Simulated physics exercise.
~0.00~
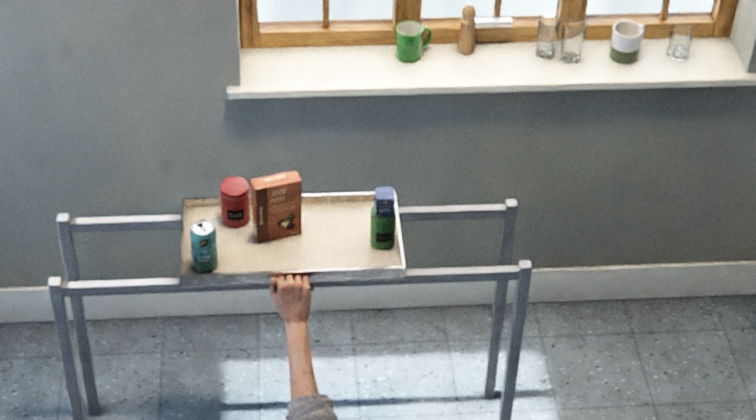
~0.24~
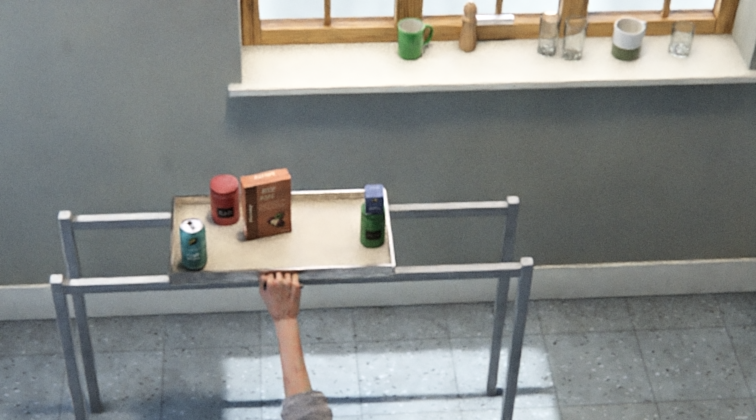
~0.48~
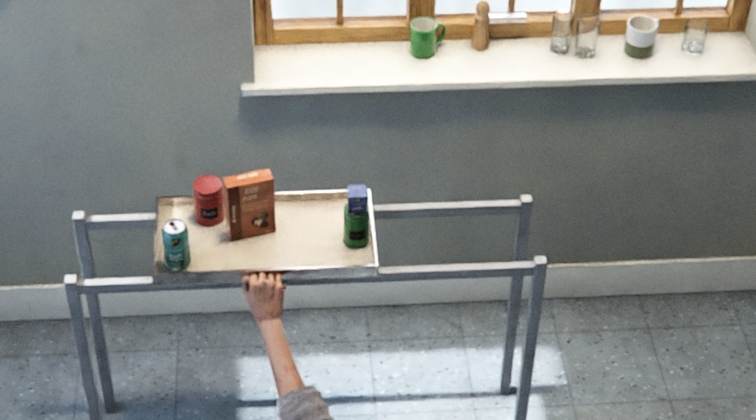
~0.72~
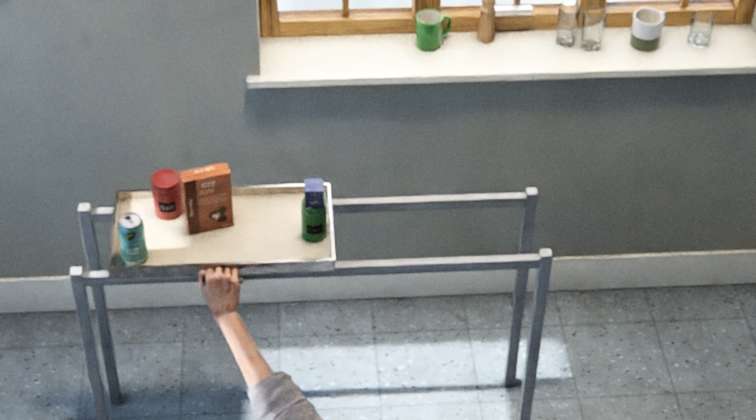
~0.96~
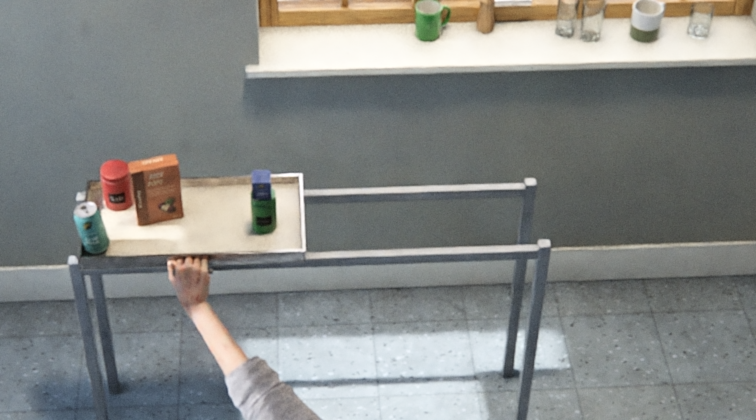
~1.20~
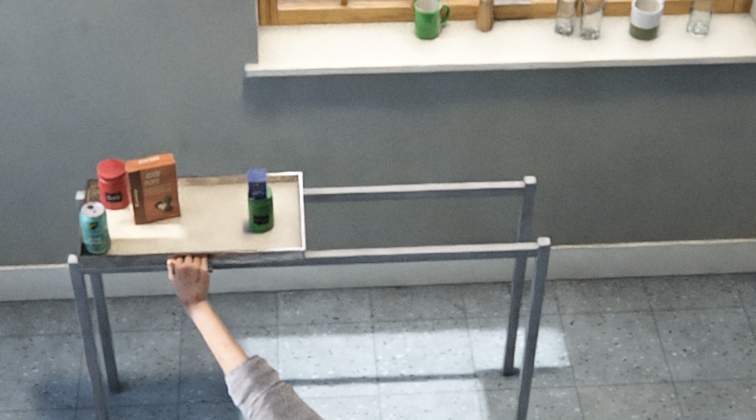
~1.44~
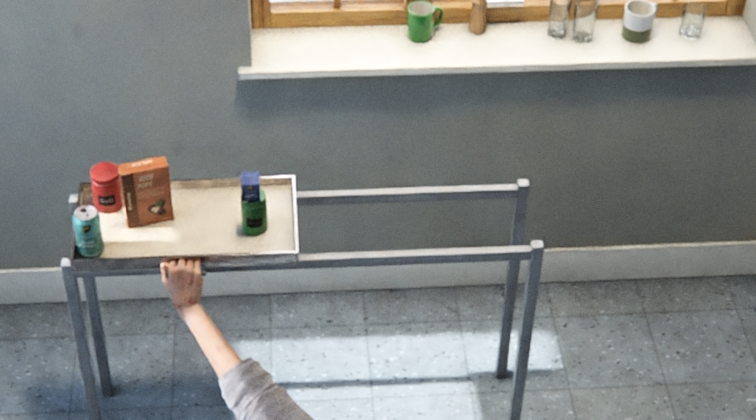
To begin with, a hand grips the front edge of a shallow tray resting on a grey metal frame beneath a windowsill. On it stand a turquoise can, a red jar, an orange packet, and a green jar with a blue packet. The hand moves the tray left, slowly at first and then faster, with everything upright. At the left end of the frame the tray stops, and the can leans briefly before settling upright. The other items shift slightly left on the tray. Finally, all five remain standing, with the hand still at the edge.
